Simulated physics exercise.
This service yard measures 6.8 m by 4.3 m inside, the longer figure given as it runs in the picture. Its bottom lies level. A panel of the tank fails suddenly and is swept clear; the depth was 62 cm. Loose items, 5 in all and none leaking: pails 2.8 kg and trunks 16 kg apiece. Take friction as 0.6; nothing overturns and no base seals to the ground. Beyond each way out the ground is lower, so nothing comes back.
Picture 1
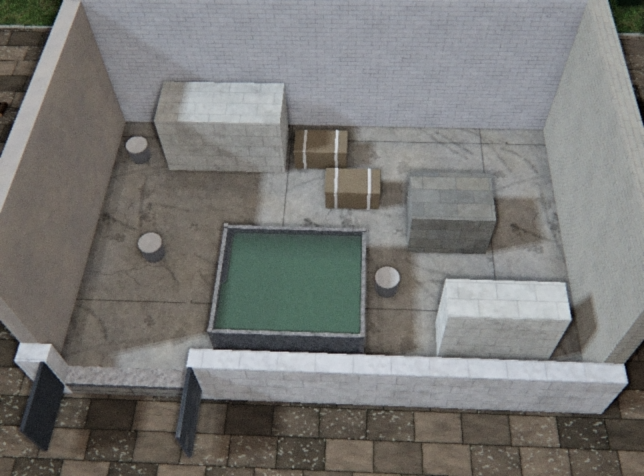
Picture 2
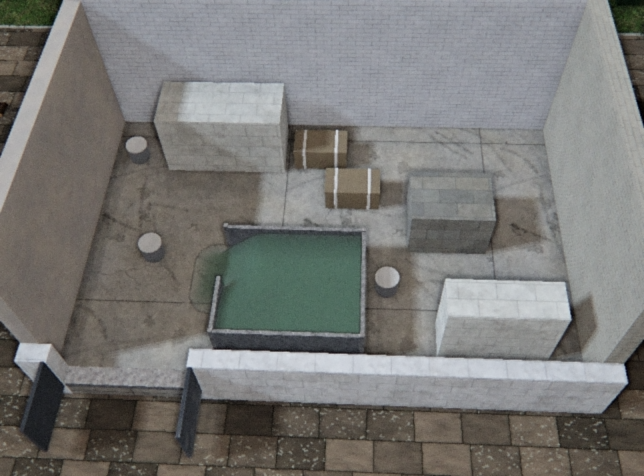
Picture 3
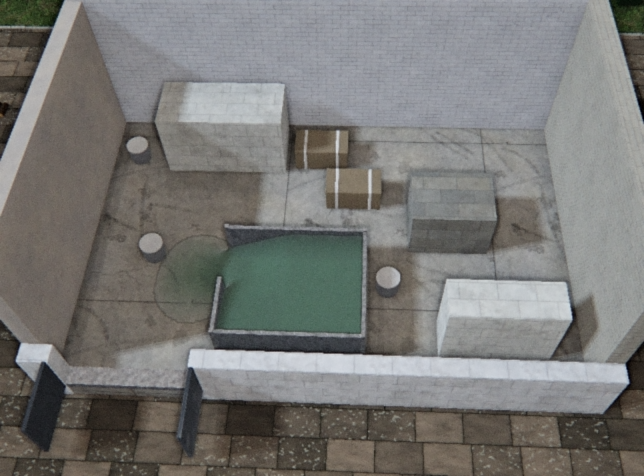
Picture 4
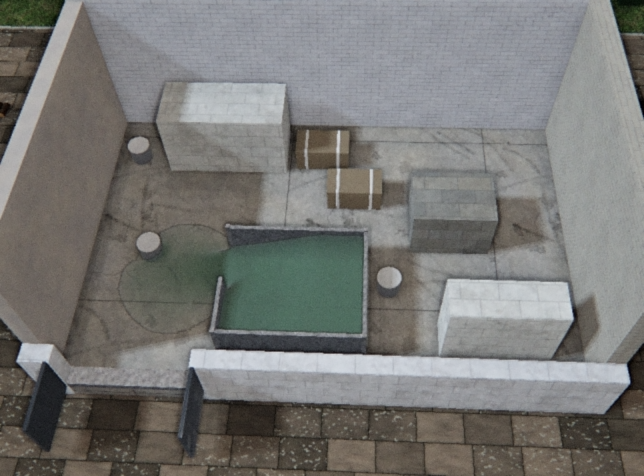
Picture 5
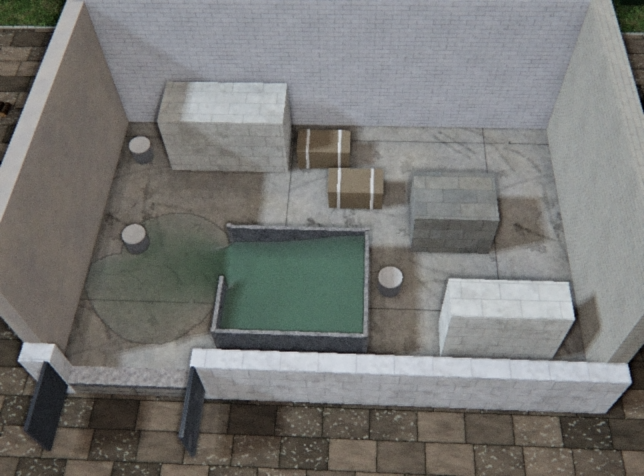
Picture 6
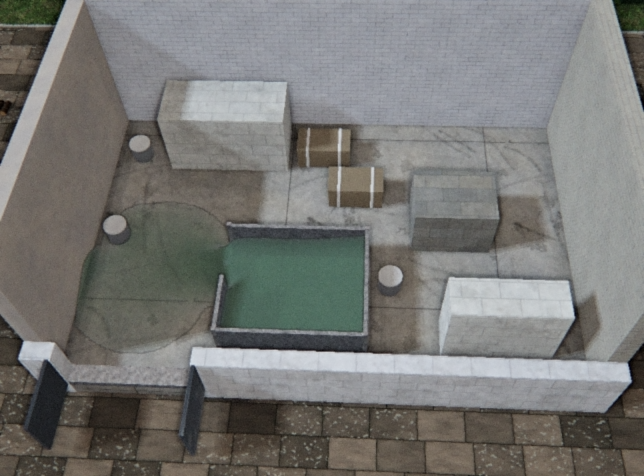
Green water pours from the left side of a walled tank in an enclosed yard and spreads leftward across the floor, then pushes one pail toward the left wall while the other pails, trunks and blocks stay put.
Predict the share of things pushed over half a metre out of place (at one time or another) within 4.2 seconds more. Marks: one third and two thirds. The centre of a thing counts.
It is between one and two thirds.
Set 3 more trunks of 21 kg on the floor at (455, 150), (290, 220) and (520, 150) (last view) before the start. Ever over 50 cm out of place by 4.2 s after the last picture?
In turn: Less, less, under.
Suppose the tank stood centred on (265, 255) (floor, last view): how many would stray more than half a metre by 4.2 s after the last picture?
Then 2.
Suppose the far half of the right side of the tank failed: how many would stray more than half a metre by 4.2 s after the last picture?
Then 1.
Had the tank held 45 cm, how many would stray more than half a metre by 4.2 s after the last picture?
Then 2.
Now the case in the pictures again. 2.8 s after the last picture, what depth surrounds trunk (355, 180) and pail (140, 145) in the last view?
Roughly 0 and 22 cm.
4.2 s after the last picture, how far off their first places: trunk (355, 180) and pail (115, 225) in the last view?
In turn: 0 cm, 250 cm.
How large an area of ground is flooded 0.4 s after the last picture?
About 8.0 m2.
Then, 0.4 s after the last picture 1 of 5 are over 50 cm from their spots; 1 afloat.
Then, 1.5 s after the last picture 2 of 5 are over 50 cm from their spots; 2 afloat.
Then, 2.8 s after the last picture 1 of 5 are over 50 cm from their spots; 2 afloat.
Then, 4.2 s after the last picture 2 of 5 are over 50 cm from their spots, and 2 have been at some point; 2 afloat.
